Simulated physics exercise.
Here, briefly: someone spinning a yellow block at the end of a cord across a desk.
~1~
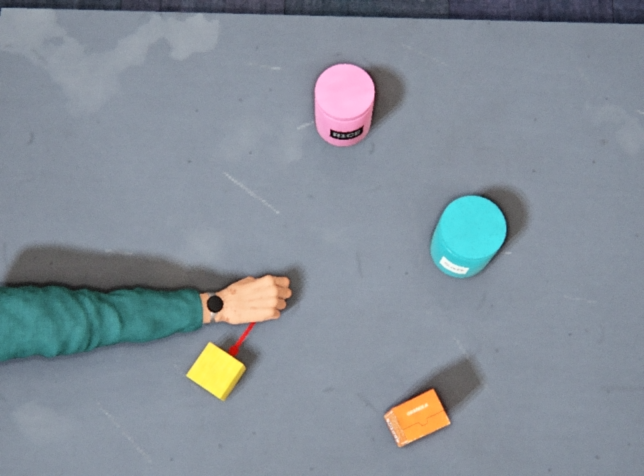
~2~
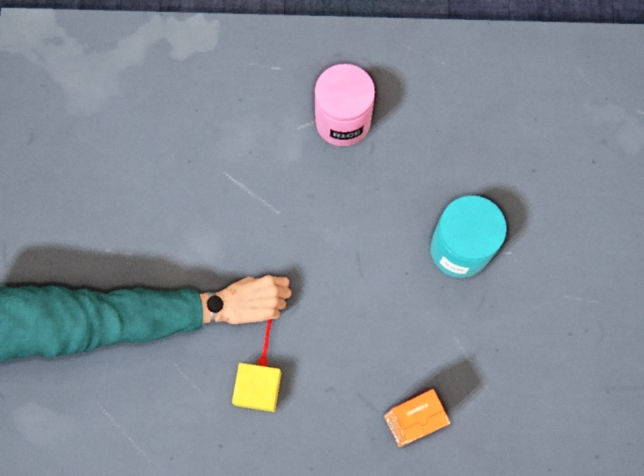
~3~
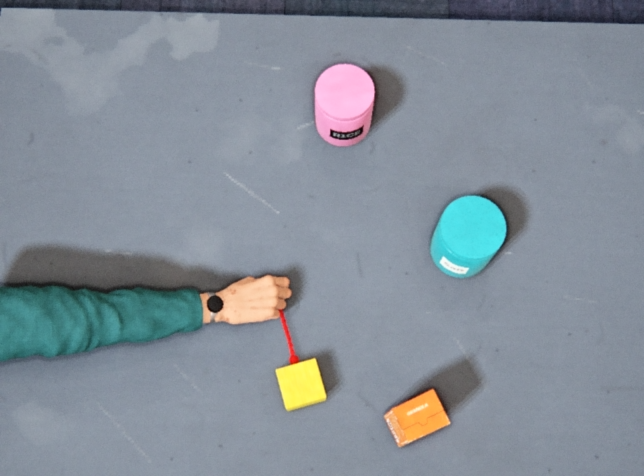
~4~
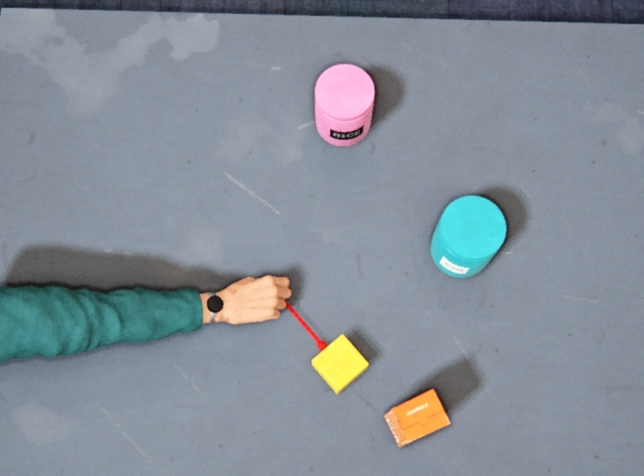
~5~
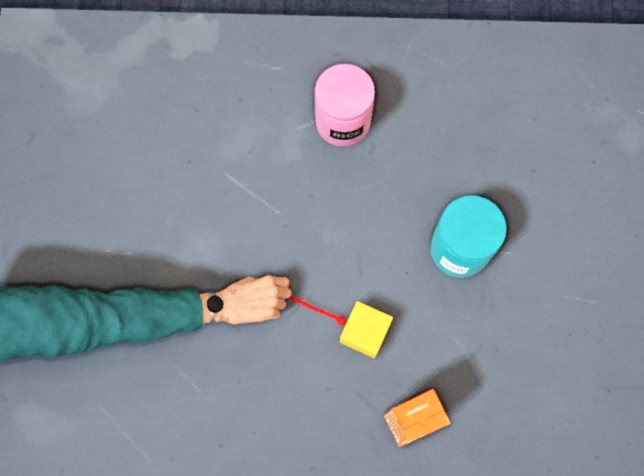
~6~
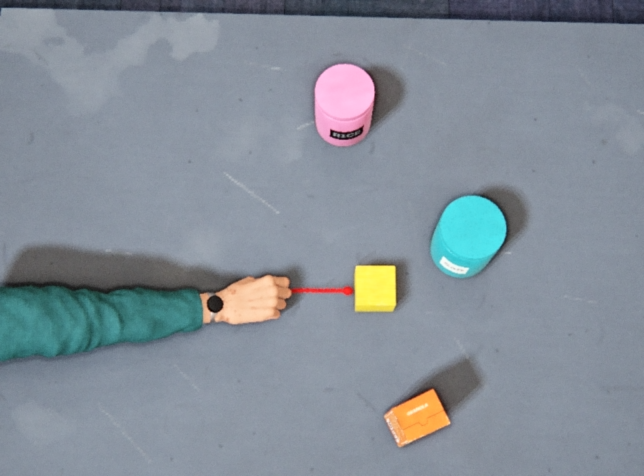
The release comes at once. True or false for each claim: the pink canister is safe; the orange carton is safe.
Pink canister: False; orange carton: True.
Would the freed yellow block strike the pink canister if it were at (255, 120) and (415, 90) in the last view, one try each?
In the first try it is avoided, and in the second it is avoided.
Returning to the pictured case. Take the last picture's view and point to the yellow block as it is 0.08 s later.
Position, approx.: (362, 210).
Then, 0.08 s on from there, block near (362, 210).
Then, 0.20 s on from there, block near (354, 157); pink canister pushed aside.
In the end, block near (354, 157); pink canister pushed aside. The pink canister takes the knock and the orange carton stays untouched.
